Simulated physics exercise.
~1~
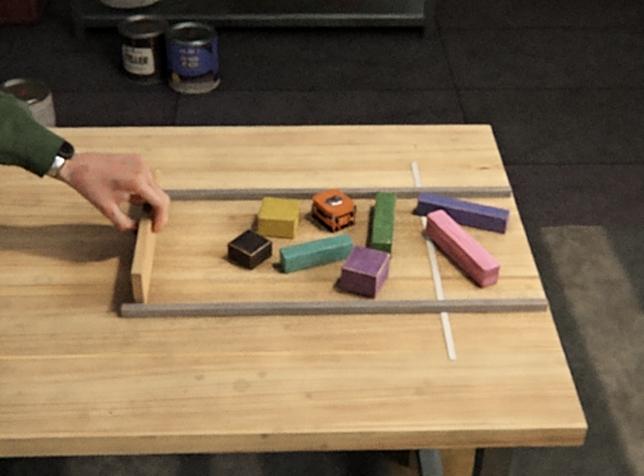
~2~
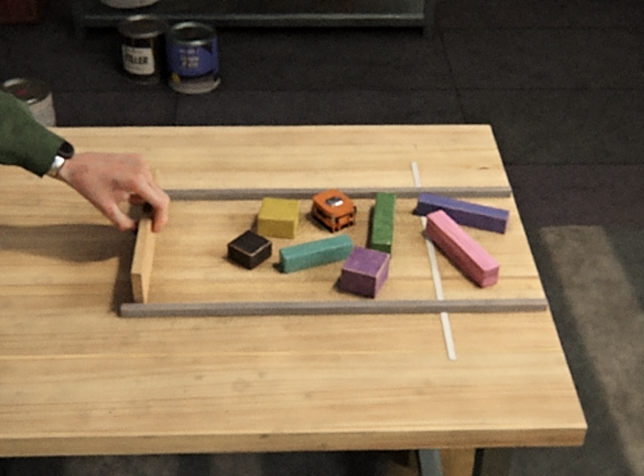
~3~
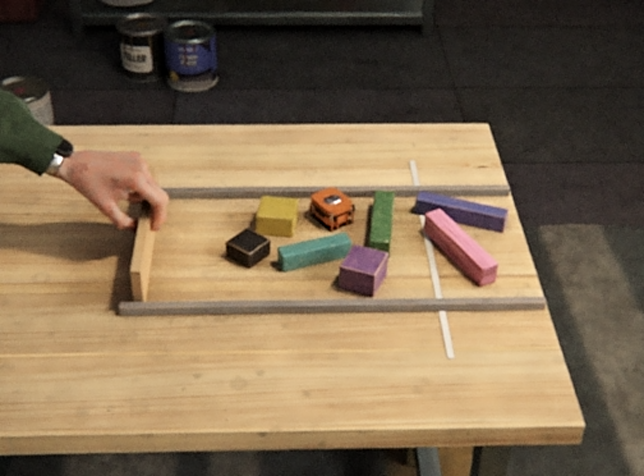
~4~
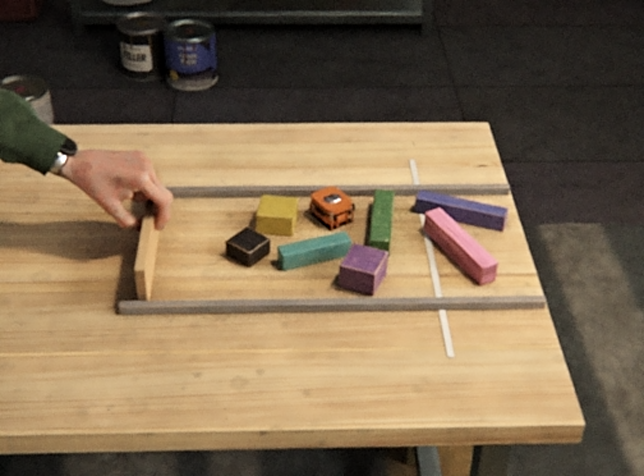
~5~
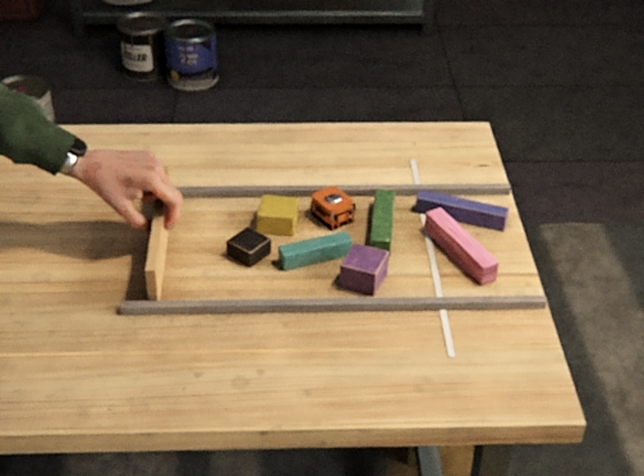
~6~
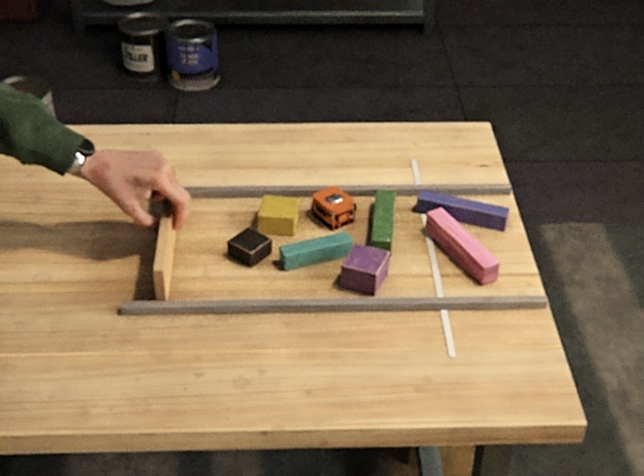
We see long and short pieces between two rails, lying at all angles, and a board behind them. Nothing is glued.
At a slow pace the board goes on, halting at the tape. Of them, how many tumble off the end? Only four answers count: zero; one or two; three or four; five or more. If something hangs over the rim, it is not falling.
Pieces that go over the edge: One, or two at most.
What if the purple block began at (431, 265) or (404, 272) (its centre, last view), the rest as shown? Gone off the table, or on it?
Lab note - purple block, try one keeps its place, try two keeps its place.
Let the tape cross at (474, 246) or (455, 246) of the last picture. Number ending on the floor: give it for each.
First try 3, second try 3.
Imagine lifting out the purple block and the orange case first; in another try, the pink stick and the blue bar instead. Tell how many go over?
Counts - first: 0, second: 0.
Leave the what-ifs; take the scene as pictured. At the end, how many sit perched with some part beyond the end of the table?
The number overhanging is 1.
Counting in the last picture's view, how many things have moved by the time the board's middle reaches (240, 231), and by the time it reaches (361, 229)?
At first I count 1, and then 8.
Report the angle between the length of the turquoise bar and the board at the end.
It sits some 50° out of line.
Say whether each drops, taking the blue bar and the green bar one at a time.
The blue bar is gone, and the green bar keeps its place.
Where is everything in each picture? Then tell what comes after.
Blue bar (463, 213); pink stick (461, 248); green bar (384, 224); board (147, 234); tape (431, 249), in the first picture.
Pink stick (461, 248); orange case (333, 211), in the second picture.
Green bar (382, 223); turquoise bar (315, 252), in the third picture.
Blue bar (461, 210); board (151, 232), in the fourth picture.
Pink stick (460, 246); yellow block (278, 215), in the fifth picture.
Blue bar (463, 210); pink stick (461, 246); green bar (384, 222); board (168, 232); tape (431, 246), in the sixth picture.
Soon after, none off yet; blue bar at rest near (463, 210); pink stick at rest near (461, 246); green bar at rest near (384, 222).
Then, none off yet; blue bar at rest near (463, 210); pink stick at rest near (461, 246); green bar moved a little near (401, 220).
Further on, none off yet; blue bar moved a little near (516, 213); pink stick moved a little near (492, 245); green bar moved about its own width near (465, 217).
At rest, the number that fall off is one or two; fallen, blue bar.
